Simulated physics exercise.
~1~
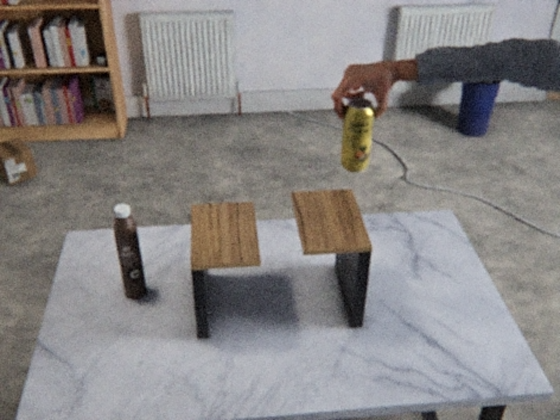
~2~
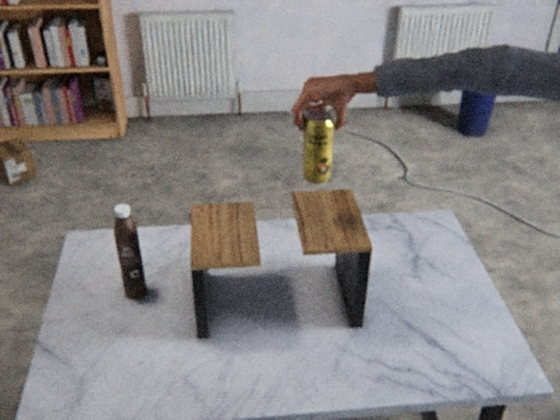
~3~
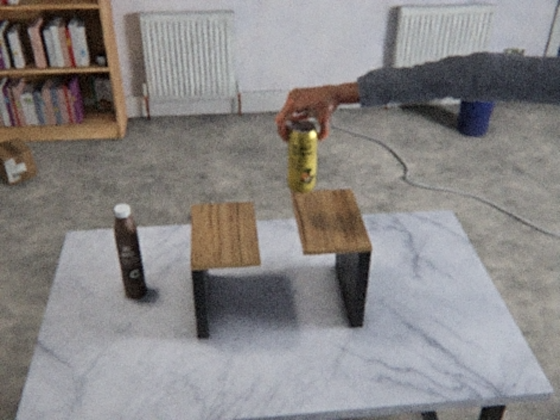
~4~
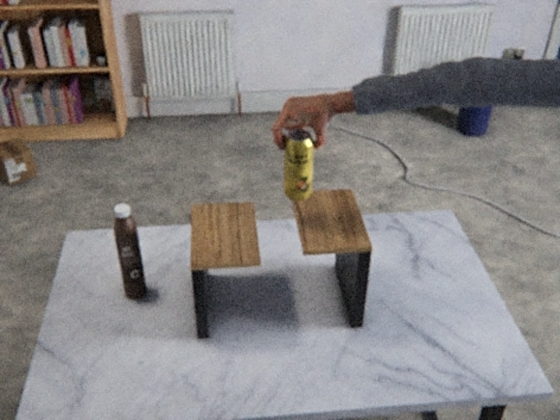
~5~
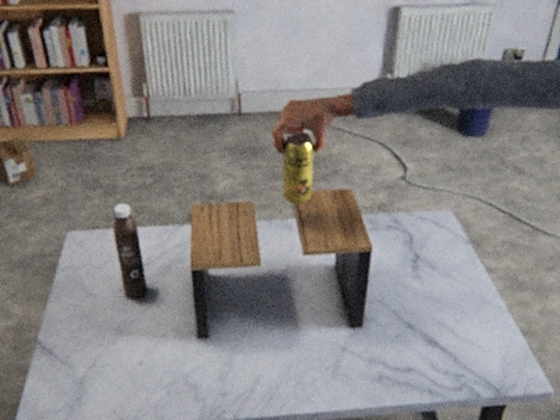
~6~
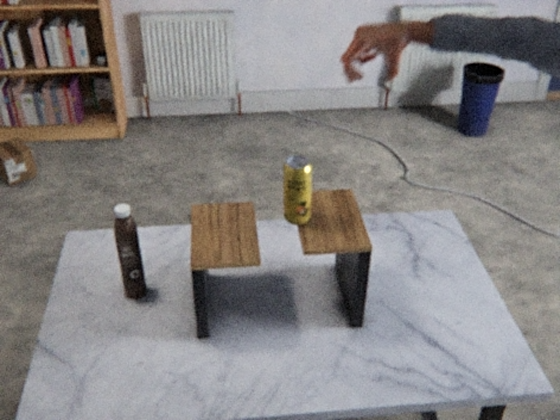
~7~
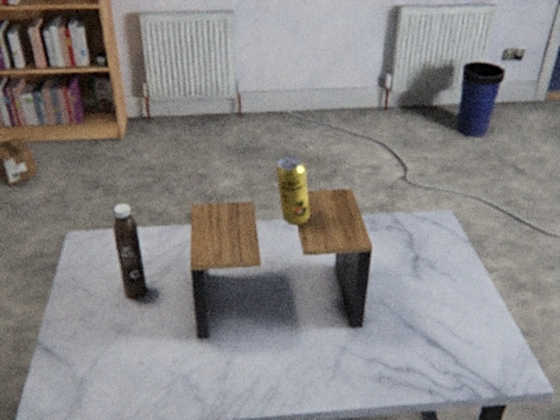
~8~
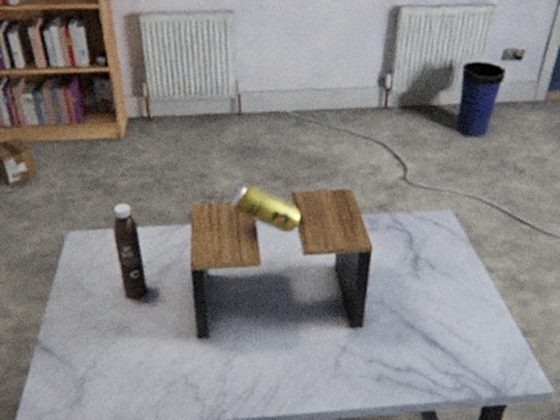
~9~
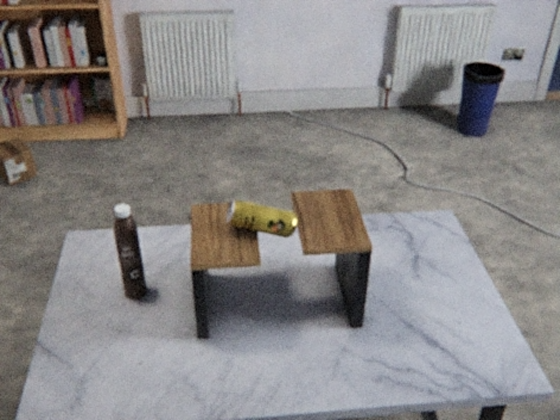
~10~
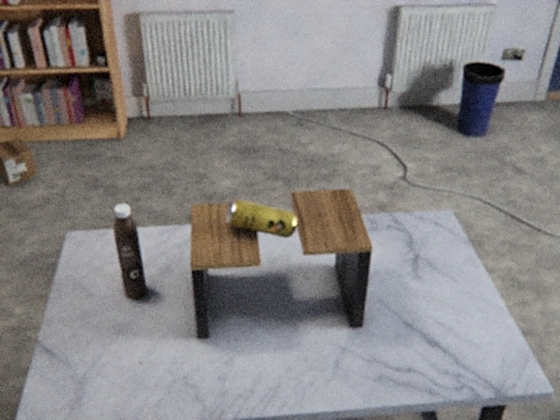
On a marble-patterned table beside a brown bottle, a hand lowers an upright yellow can to the inner edge of the right-hand wooden platform and lets go; the can tips left across the gap and lodges on its side between the two platforms.
